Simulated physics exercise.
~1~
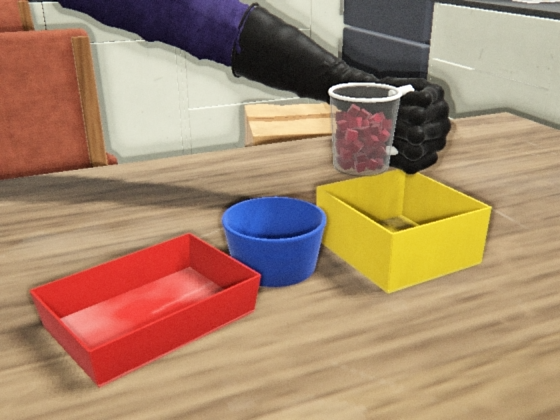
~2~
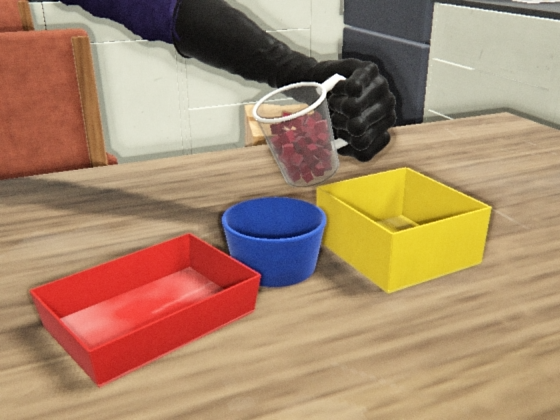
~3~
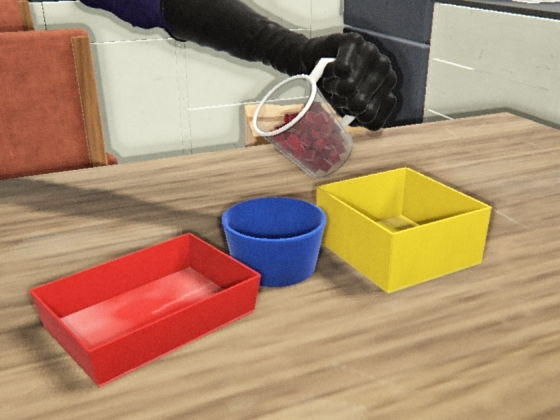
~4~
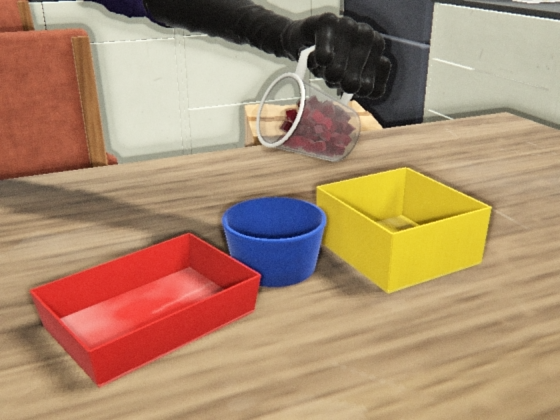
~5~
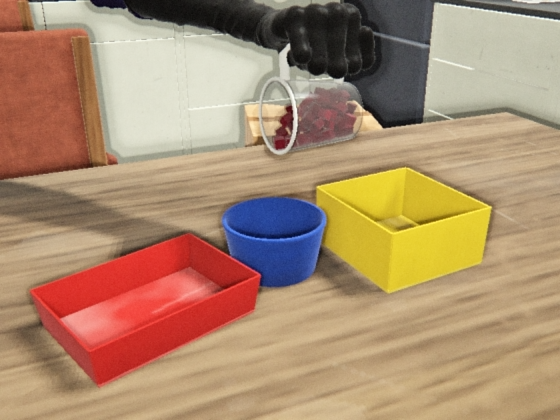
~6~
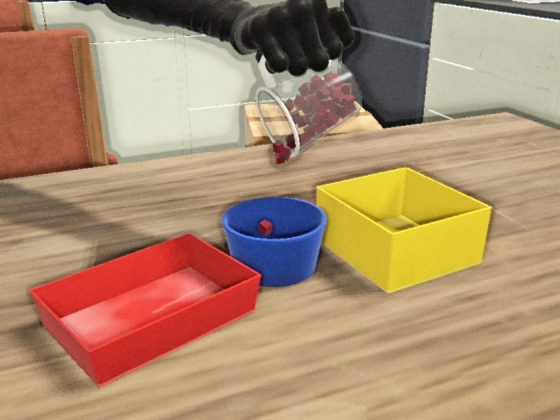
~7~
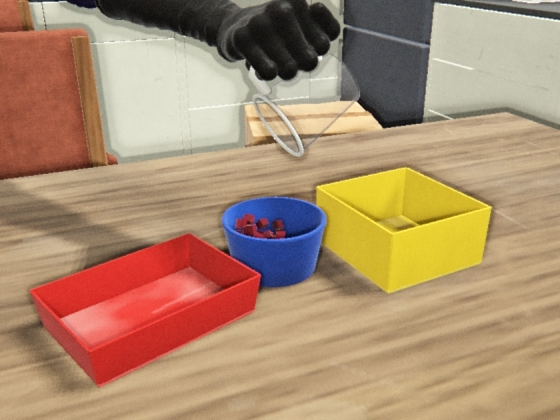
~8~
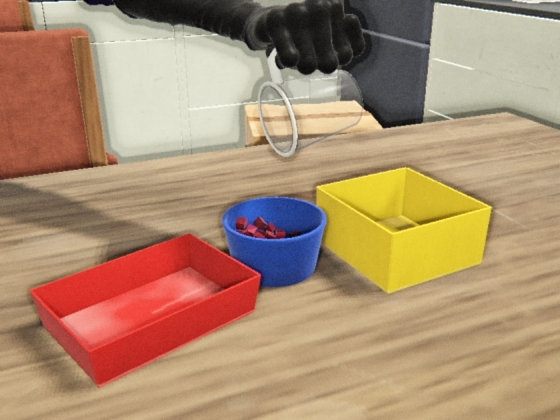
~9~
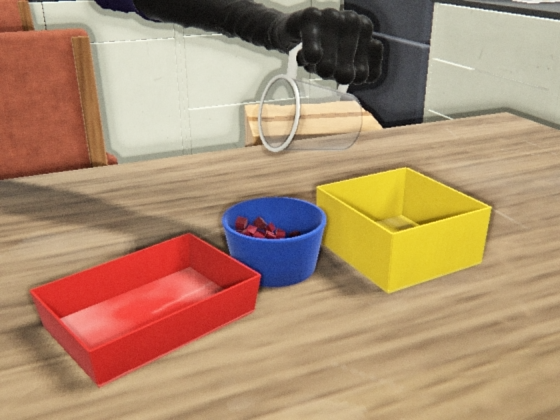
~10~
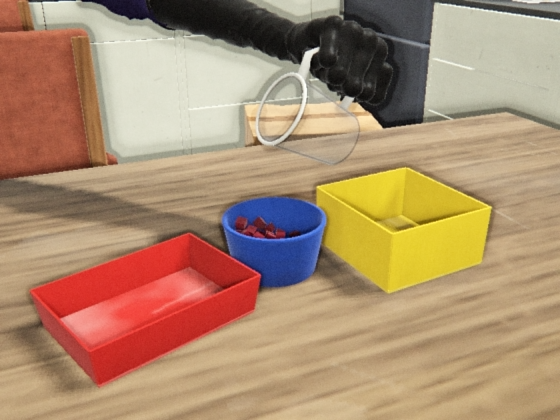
A black-gloved hand on a dark-sleeved arm reaches in from behind a wooden table, seen from slightly above by a still camera, holding a clear cup of dark red cubes. On the table sit a shallow red tin at left, a round blue dish in the middle and a square yellow tin at right. The hand moves left and tips the cup over until it lies on its side. Tilting further, it pours the cubes down into the blue dish. The emptied cup then turns partway back, while the cubes rest in the blue dish and both tins stay empty.
